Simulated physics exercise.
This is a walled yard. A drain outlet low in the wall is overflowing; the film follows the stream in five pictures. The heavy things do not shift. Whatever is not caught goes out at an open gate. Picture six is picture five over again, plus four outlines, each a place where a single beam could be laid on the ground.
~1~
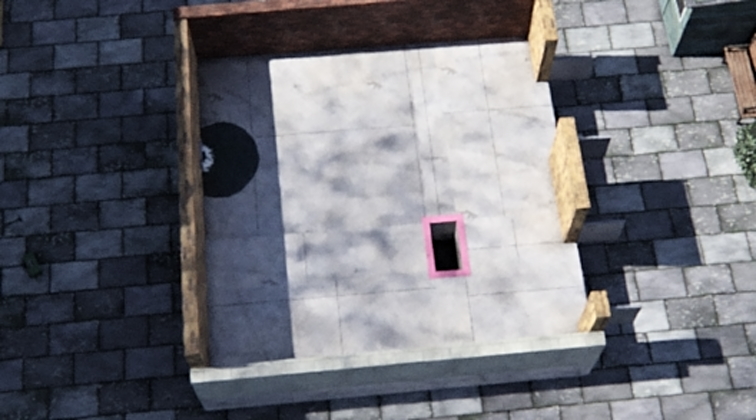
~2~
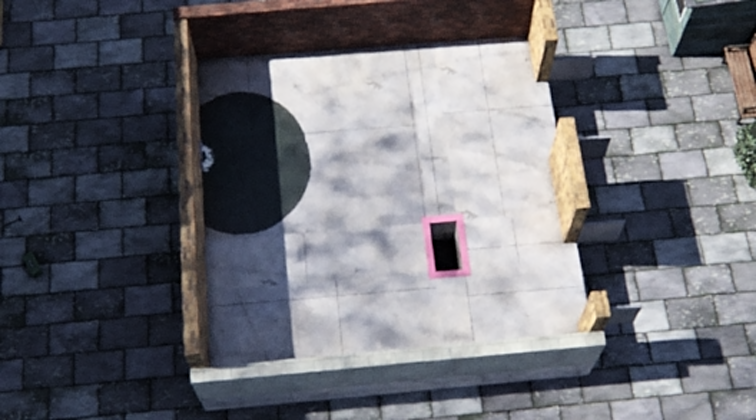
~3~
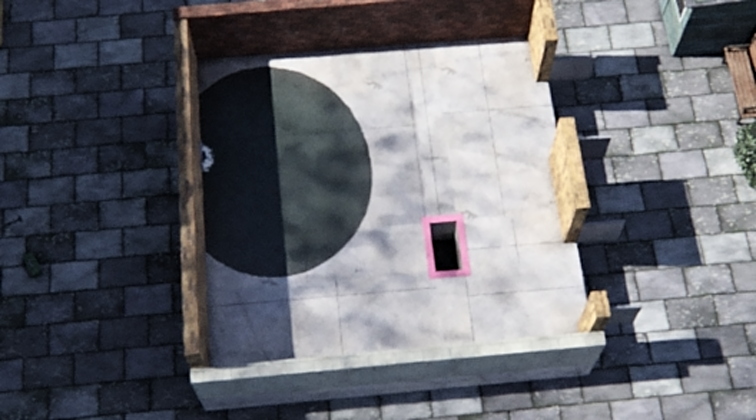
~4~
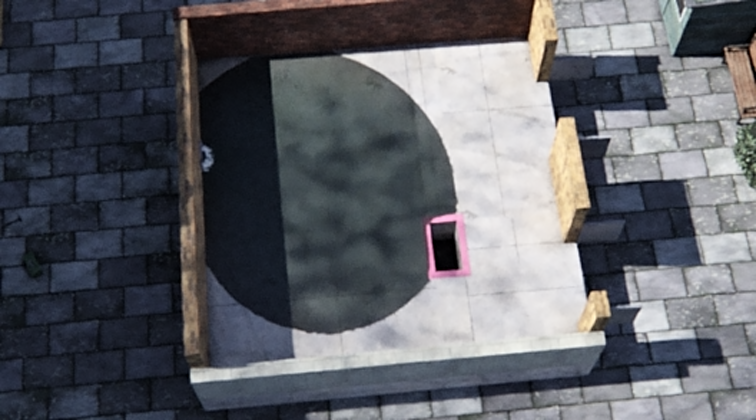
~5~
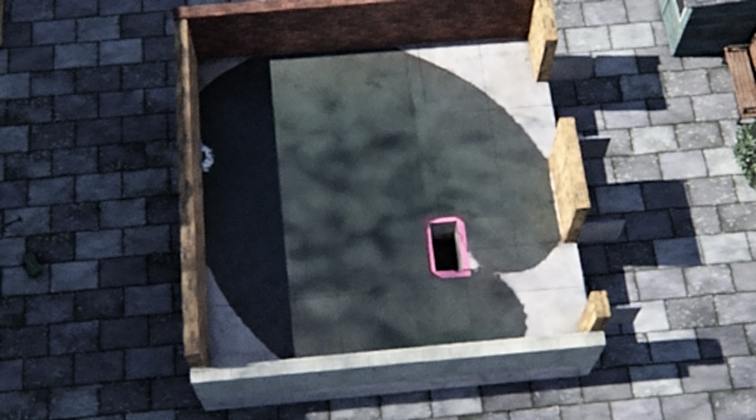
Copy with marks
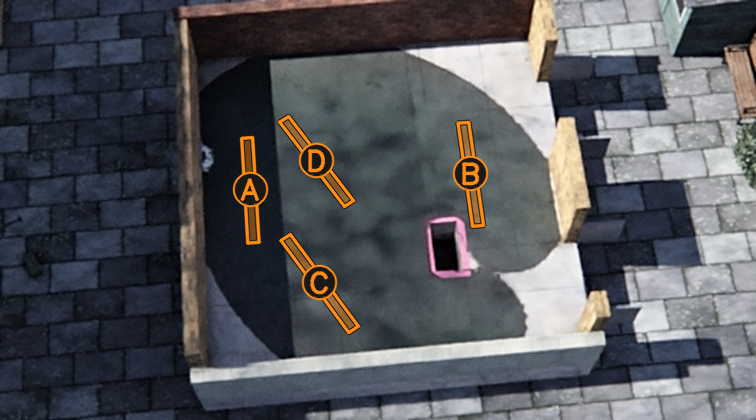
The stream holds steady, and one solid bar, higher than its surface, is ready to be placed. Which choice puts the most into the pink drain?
B beats the others.
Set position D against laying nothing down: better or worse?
Position D is worse.
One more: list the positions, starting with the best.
The order is B, C, D, A.
On the marked copy, A from (253, 242) to (247, 137); B from (478, 225) to (463, 122); C from (285, 237) to (353, 329); D from (284, 119) to (349, 203).
Choosing A, about 10 % of the stream runs into the pink drain, about 90 % out by the gates.
Choosing B, about 46 % of the stream runs into the pink drain, about 54 % out by the gates.
Choosing C, about 25 % of the stream runs into the pink drain, about 75 % out by the gates.
Choosing D, about 16 % of the stream runs into the pink drain, about 84 % out by the gates.
